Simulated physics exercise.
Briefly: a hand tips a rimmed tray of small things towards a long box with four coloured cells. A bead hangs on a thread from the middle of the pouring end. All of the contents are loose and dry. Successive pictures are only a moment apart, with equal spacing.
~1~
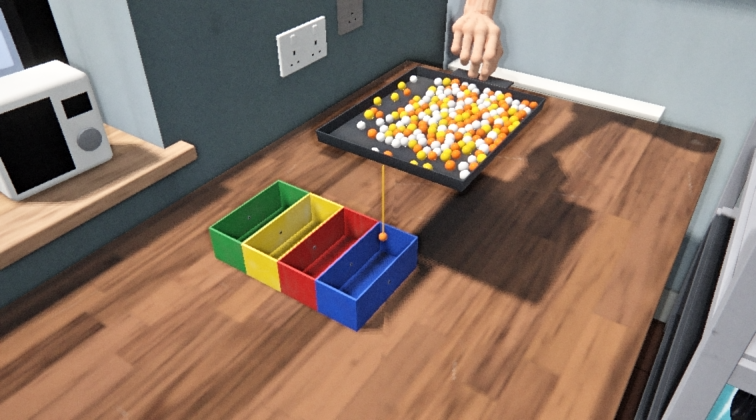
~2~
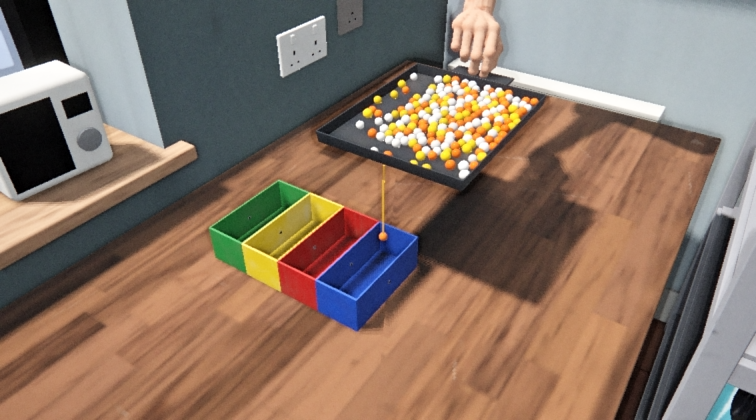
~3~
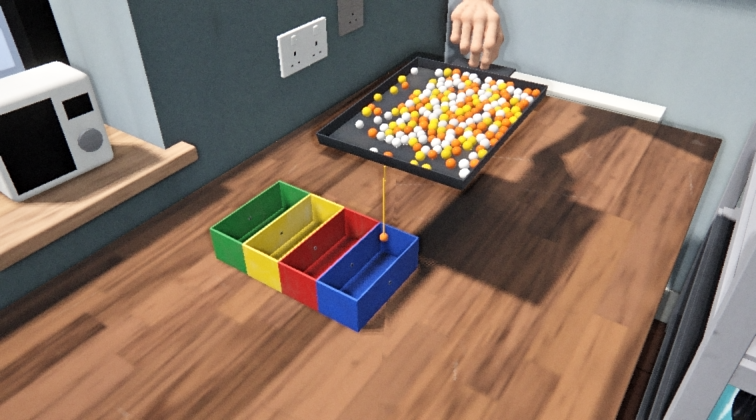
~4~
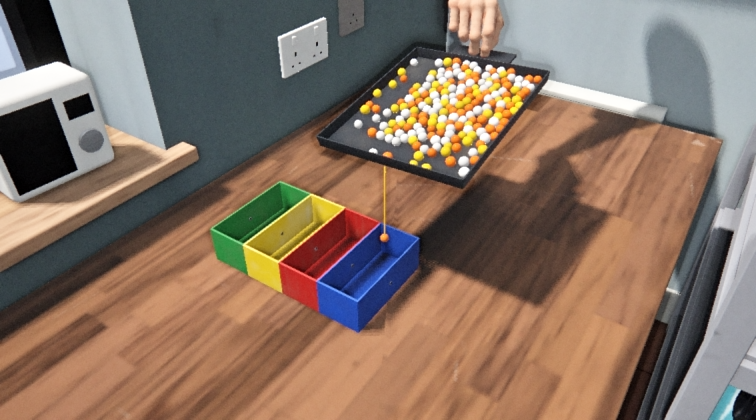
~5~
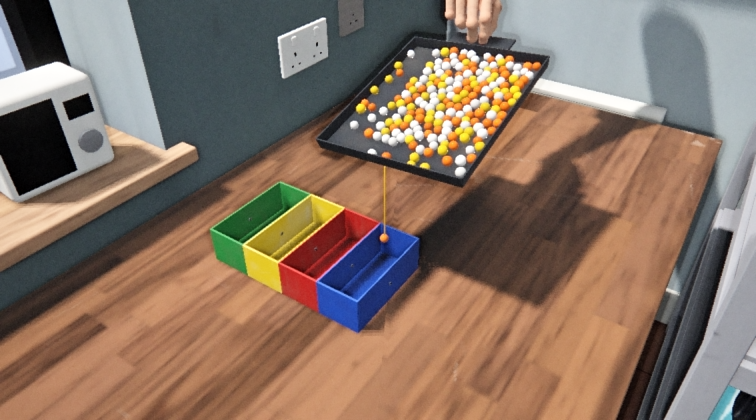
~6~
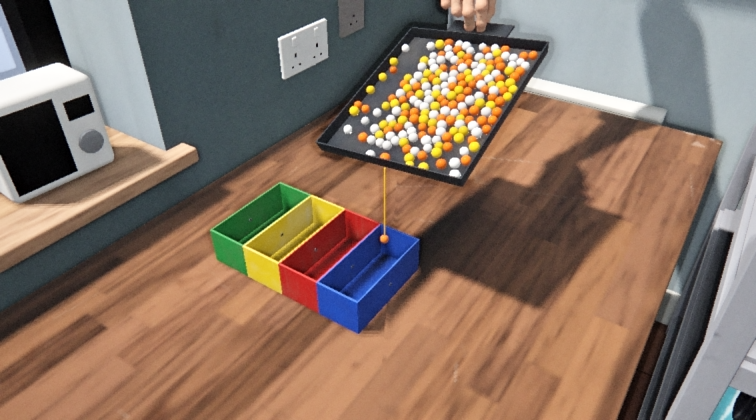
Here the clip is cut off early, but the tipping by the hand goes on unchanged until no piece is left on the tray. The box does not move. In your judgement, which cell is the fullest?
In my judgement the red cell is fullest.
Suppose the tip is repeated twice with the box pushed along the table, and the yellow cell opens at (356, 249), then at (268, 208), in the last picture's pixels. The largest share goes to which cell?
At the first place the cell in green, at the second the cell in blue.
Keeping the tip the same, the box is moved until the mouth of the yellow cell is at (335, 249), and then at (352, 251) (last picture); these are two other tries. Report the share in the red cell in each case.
First placement: 10 per cent; second placement: 10 per cent.
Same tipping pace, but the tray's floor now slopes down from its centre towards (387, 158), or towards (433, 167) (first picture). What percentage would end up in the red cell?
About 30 % and 0 %.
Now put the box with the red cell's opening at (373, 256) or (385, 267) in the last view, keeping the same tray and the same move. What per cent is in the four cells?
First some 90, then 90 per cent.
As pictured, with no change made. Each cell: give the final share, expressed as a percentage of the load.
Green cell 0 %, yellow cell 30 %, red cell 40 %, blue cell 20 %.
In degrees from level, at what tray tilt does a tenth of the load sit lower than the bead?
That happens at around 70°.
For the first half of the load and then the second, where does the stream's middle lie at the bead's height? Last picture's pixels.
Initially about (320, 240); subsequently about (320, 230).
Just after the last frame, tray tipped steeply; the larger part on the tray; just a few in the red cell; just a few in the yellow cell; just a few in the blue cell; about a tenth falling or outside the box.
A moment on, tray tipped past a quarter turn; about a tenth on the tray; roughly a third in the red cell; roughly a quarter in the yellow cell; about a tenth in the blue cell; just a few in the green cell; roughly a quarter falling or outside the box.
Further on, tray tipped past a quarter turn; roughly half in the red cell; roughly a quarter in the yellow cell; about a tenth in the blue cell; just a few in the green cell; about a tenth falling or outside the box.
When it is over, tray tipped past a quarter turn; roughly half in the red cell; roughly a quarter in the yellow cell; about a tenth in the blue cell; just a few in the green cell; about a tenth outside the box.
